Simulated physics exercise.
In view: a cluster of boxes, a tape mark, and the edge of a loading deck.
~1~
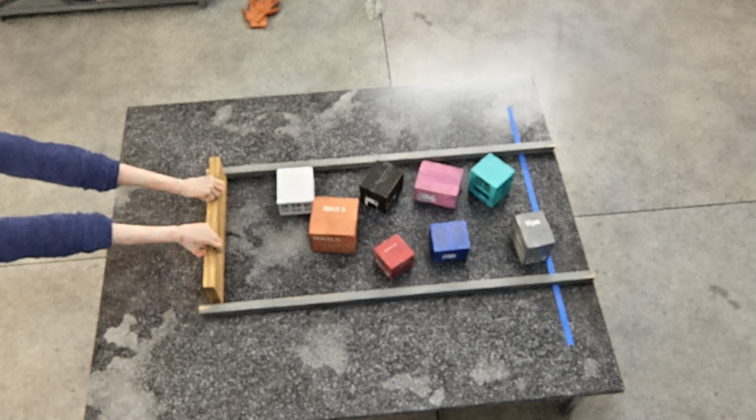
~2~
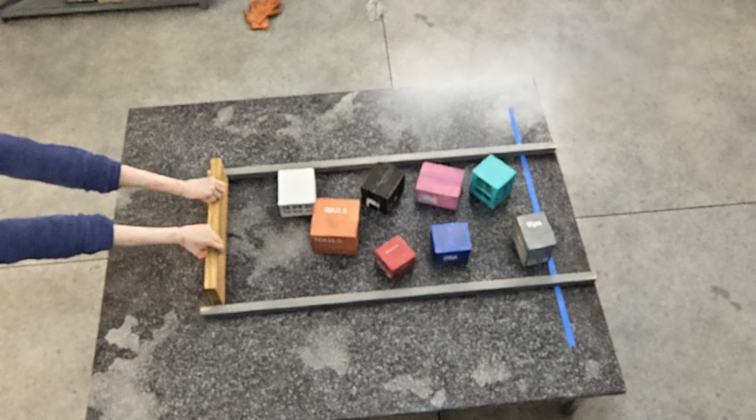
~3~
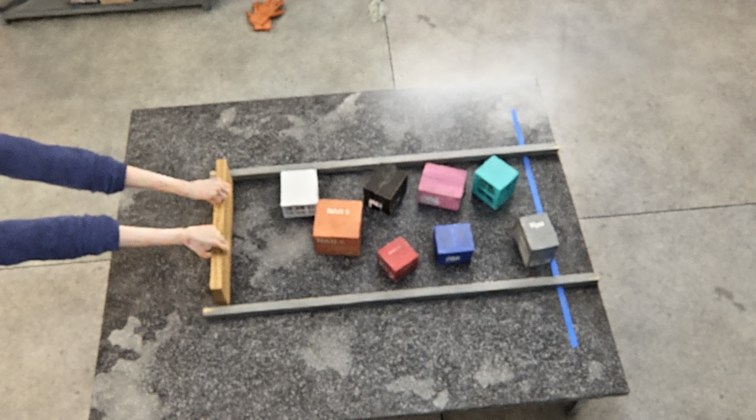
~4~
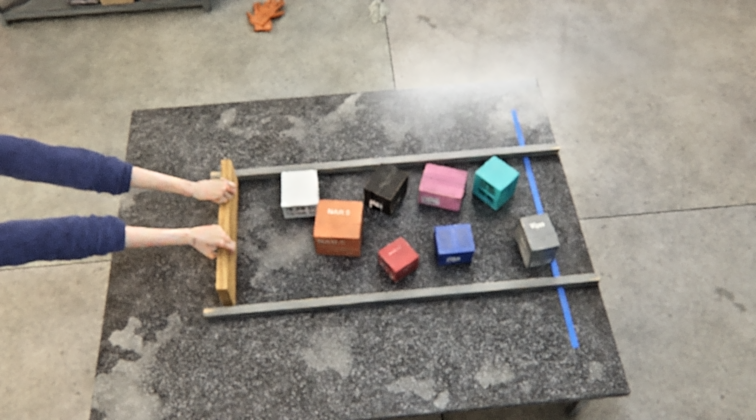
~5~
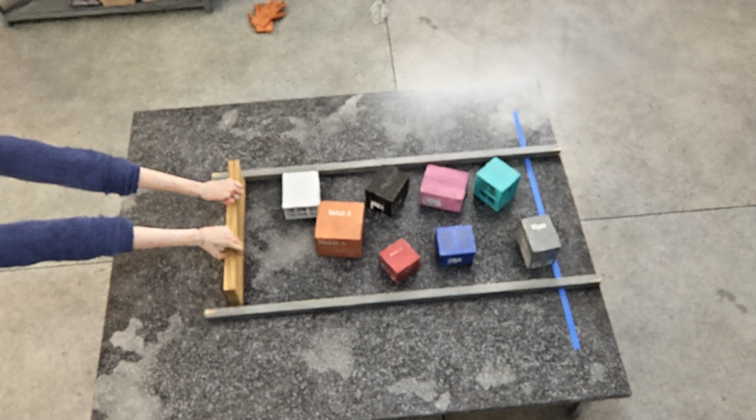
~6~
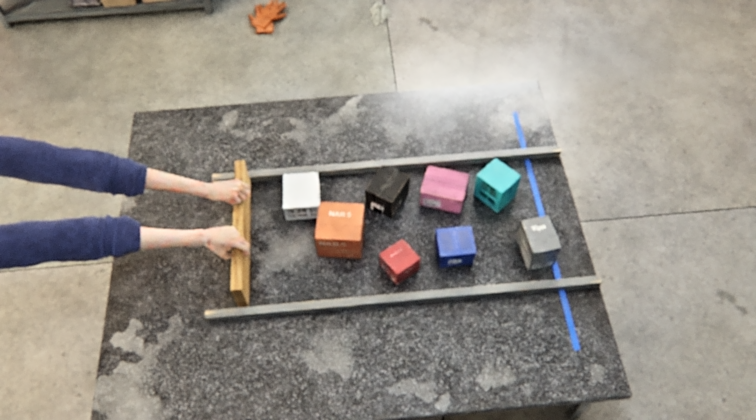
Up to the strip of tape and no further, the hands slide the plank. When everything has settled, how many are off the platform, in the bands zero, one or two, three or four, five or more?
Off the platform: Five or more.
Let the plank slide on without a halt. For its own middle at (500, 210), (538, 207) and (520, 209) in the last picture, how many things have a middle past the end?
Over the end: 2, 5, 3.
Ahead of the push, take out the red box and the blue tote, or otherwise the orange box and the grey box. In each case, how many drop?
That gives 3 for the first pair taken away and 3 for the second.
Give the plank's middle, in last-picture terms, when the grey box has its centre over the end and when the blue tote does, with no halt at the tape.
Middle: Roughly (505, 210); roughly (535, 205).
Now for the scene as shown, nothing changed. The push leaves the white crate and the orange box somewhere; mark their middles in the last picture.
White crate at about (551, 175), orange box at about (567, 209).
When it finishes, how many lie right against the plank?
Total: 3.
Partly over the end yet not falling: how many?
I'd put it at 1.
A little later, none off yet; grey box at rest near (538, 243); turquoise crate at rest near (497, 186); blue tote at rest near (455, 247).
Next, none off yet; grey box at rest near (538, 243); turquoise crate shifted about its own width near (532, 182); blue tote shifted about its own width near (476, 250).
Later still, one off so far; grey box shifted about its own width near (572, 238); turquoise crate fallen near (591, 233); blue tote shifted well along near (548, 256).
When it is over, the number that fall off is five or more; down, black parcel, pink parcel, blue tote, turquoise crate and grey box.
